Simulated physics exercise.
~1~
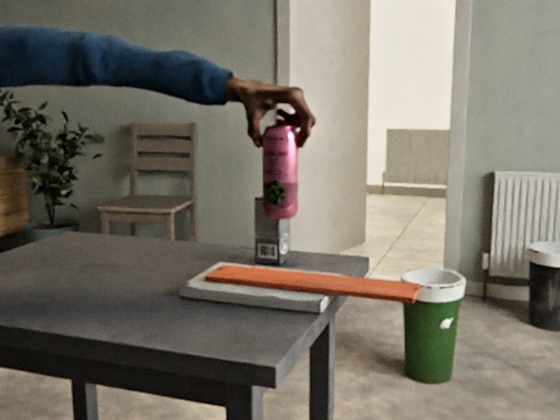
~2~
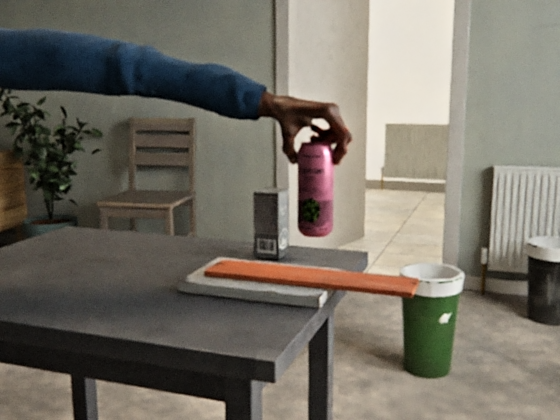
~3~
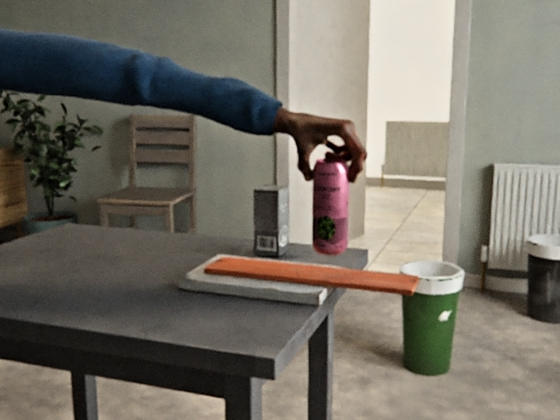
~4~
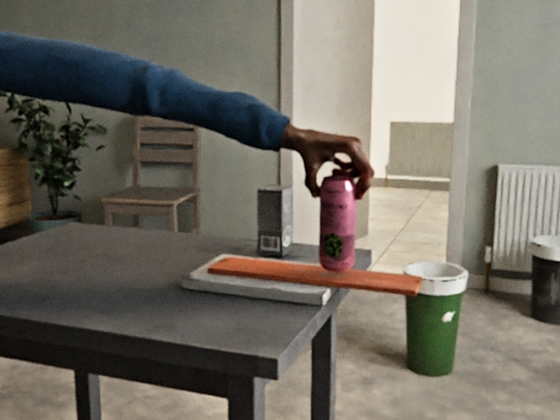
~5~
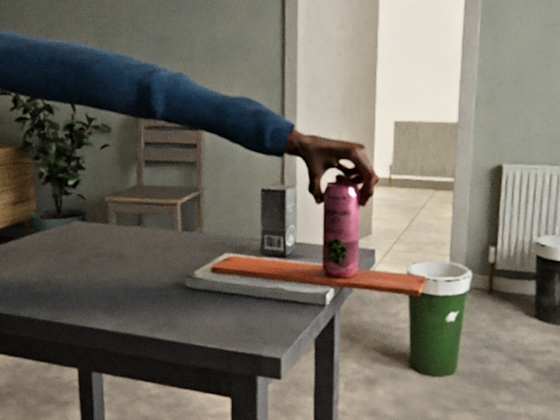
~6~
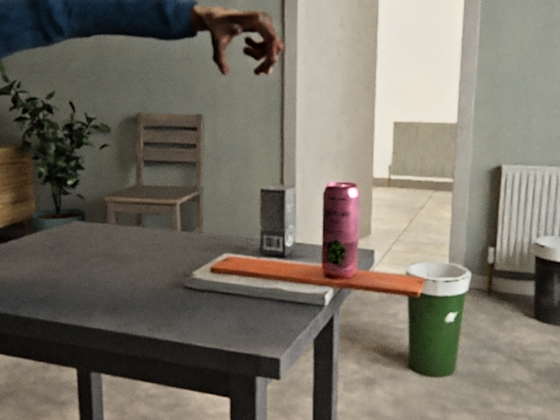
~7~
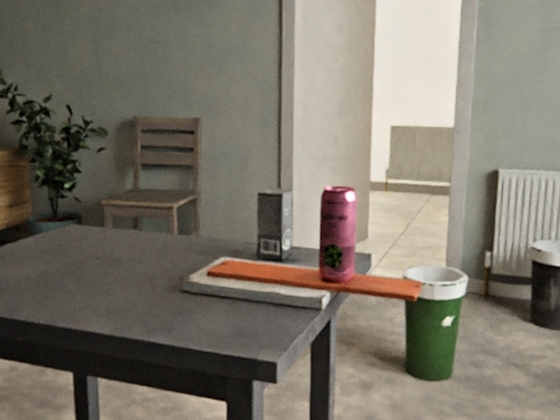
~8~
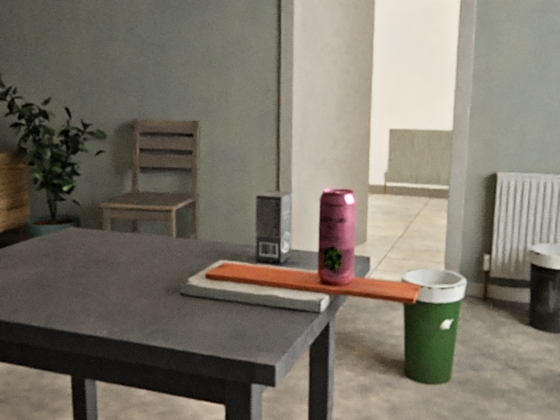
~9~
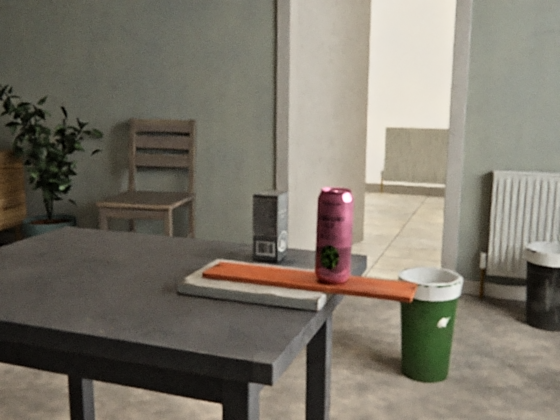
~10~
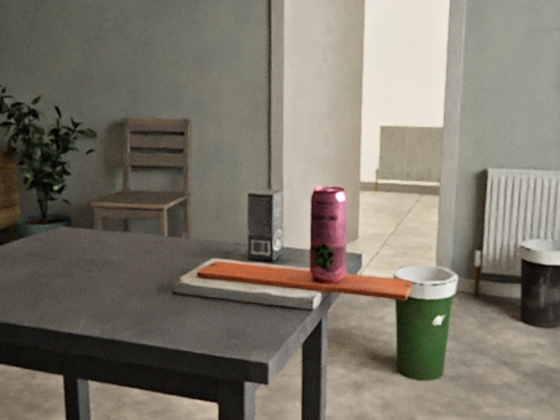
A hand lowering a pink can onto an orange plank overhanging a table edge, then withdrawing, leaving the can upright and plank balanced.
